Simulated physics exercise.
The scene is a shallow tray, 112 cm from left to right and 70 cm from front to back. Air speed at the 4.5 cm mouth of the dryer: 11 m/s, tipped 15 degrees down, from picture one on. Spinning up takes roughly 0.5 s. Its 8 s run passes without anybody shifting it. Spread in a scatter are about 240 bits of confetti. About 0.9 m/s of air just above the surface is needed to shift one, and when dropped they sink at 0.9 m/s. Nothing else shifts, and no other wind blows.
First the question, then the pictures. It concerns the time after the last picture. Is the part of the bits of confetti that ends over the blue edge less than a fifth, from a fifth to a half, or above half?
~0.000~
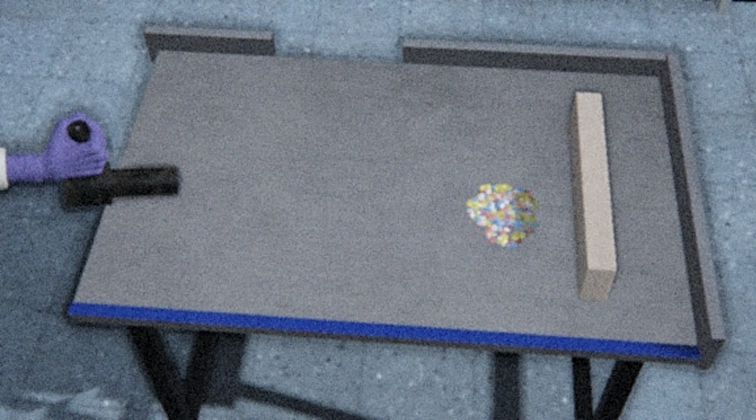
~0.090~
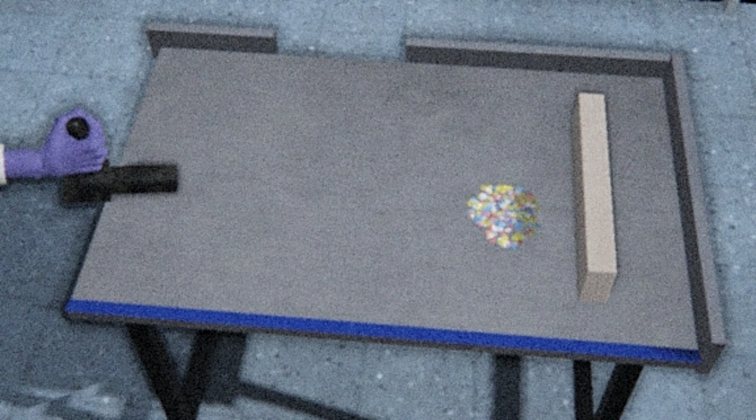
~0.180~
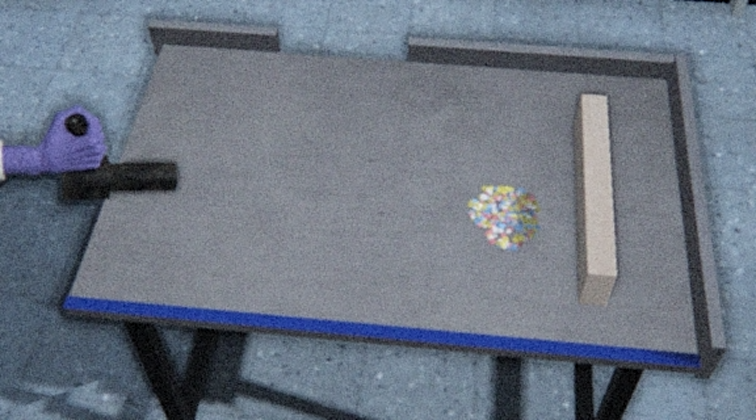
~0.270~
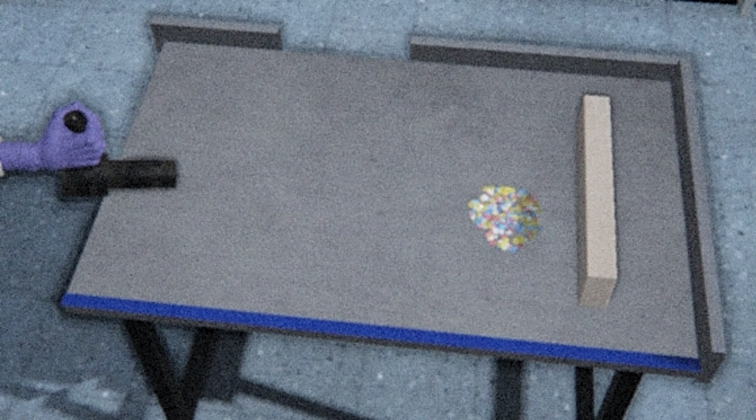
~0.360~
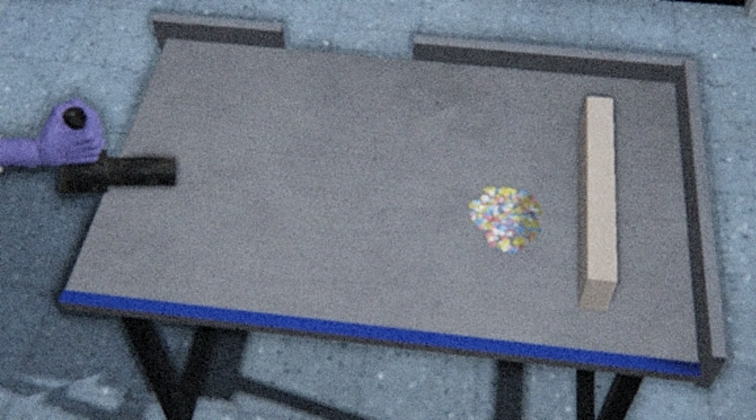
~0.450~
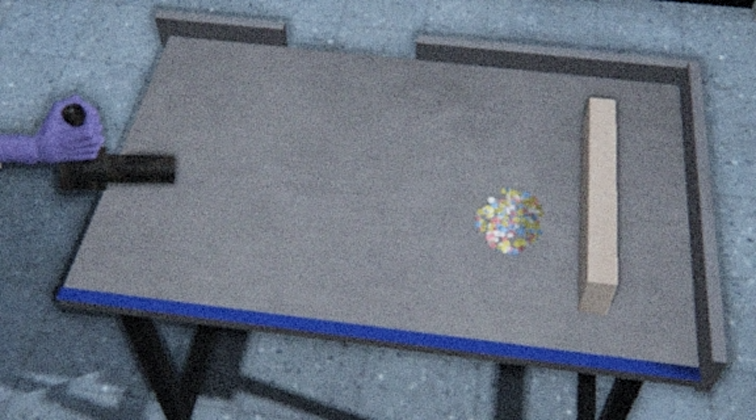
I'd expect the part finishing over the blue edge to be the larger share.
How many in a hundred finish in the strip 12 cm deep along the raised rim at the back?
About 0 per cent.
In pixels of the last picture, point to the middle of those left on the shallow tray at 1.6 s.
Around (572, 304).
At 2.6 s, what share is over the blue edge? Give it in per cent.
Roughly 80 per cent.
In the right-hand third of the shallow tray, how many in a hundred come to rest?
Something close to 10 % ends up there.
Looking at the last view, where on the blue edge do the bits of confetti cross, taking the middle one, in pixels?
Midpoint of crossings, approx. (580, 366).
After 1.6 s, 53 % are on the move or not yet settled, 55 % are over the blue edge; the middle of those still in play is near (572, 304).
After 2.6 s, 25 % are on the move or not yet settled, 79 % are over the blue edge; the middle of those still in play is near (580, 344).
After 4.4 s, 8 % are on the move or not yet settled, 89 % are over the blue edge.
After 8.0 s, at the end, 90 % are over the blue edge.
